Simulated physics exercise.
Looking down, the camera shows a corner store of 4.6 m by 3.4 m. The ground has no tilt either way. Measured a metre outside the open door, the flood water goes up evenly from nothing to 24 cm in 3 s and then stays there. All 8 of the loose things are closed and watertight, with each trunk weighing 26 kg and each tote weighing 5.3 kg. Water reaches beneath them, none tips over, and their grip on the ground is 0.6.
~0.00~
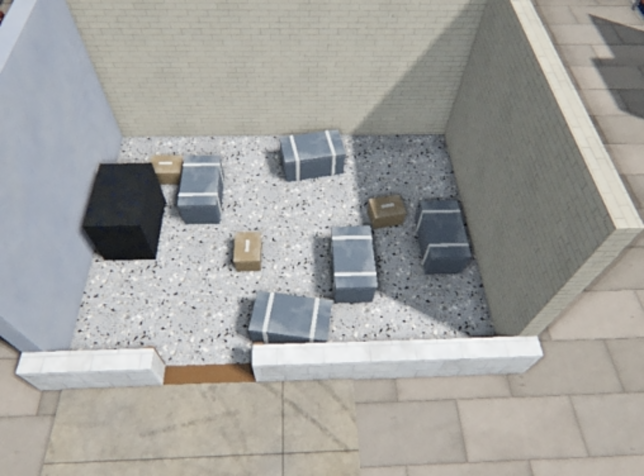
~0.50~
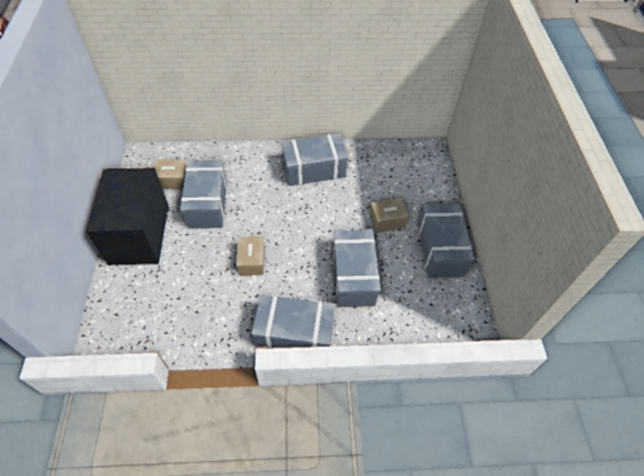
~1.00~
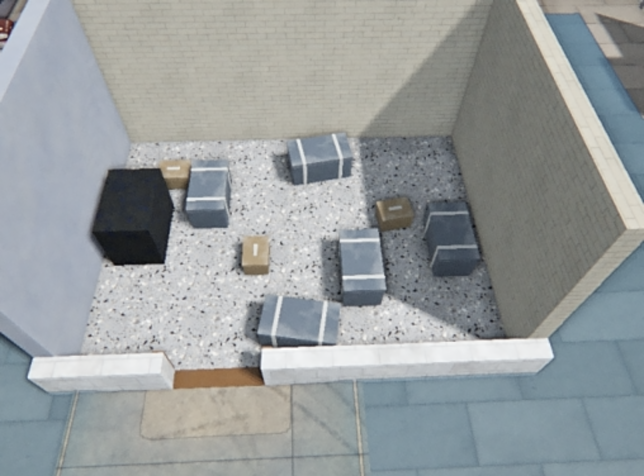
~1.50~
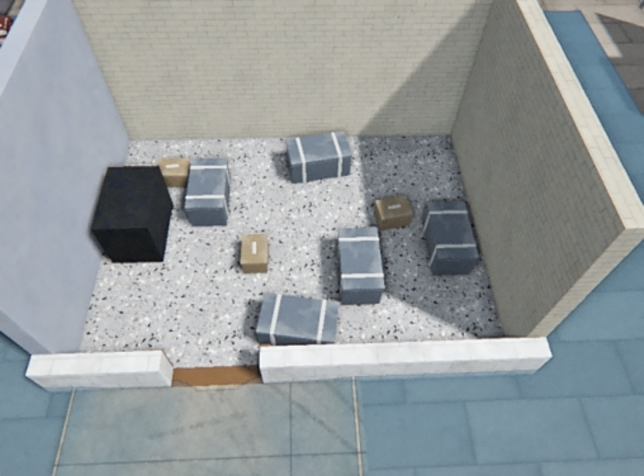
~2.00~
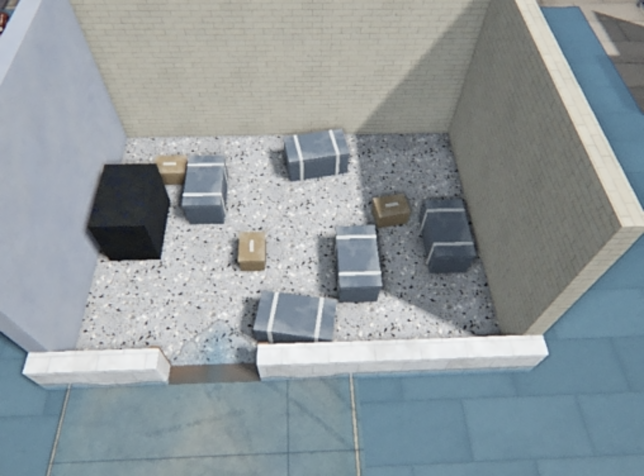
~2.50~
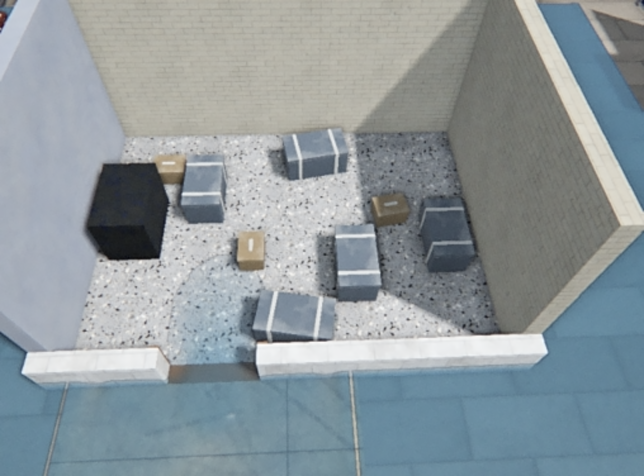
In a walled corner store scattered with grey and brown boxes and one black block, nothing inside shifted while bluish water spread over the paving outside, then crept through the doorway onto the speckled floor.
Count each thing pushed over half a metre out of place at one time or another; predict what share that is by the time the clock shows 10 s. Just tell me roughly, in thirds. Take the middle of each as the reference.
Roughly one to two thirds.
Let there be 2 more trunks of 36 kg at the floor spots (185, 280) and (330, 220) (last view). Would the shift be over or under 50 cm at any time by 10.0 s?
First one goes beyond it, second one stays within it.
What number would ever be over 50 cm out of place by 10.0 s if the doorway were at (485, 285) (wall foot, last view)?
7.
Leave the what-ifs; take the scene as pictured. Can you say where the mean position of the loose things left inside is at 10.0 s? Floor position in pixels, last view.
Mean position approx. (354, 230).
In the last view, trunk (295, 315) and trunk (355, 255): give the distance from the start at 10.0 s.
They sit 10 cm and 0 cm away, in the order given.
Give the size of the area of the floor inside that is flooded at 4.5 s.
I'd estimate close to 8.0 m2.
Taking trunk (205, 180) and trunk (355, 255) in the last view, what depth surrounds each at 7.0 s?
13 and 1 cm.
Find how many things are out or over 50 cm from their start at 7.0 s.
3 in all.
After 3.5 s 0 of 8 are over 50 cm from their spots; 0 afloat.
After 4.5 s 1 of 8 are over 50 cm from their spots; 0 afloat.
After 7.0 s 3 of 8 are over 50 cm from their spots; 3 afloat.
After 10.0 s 4 of 8 are over 50 cm from their spots, and 5 have been at some point; 5 afloat.
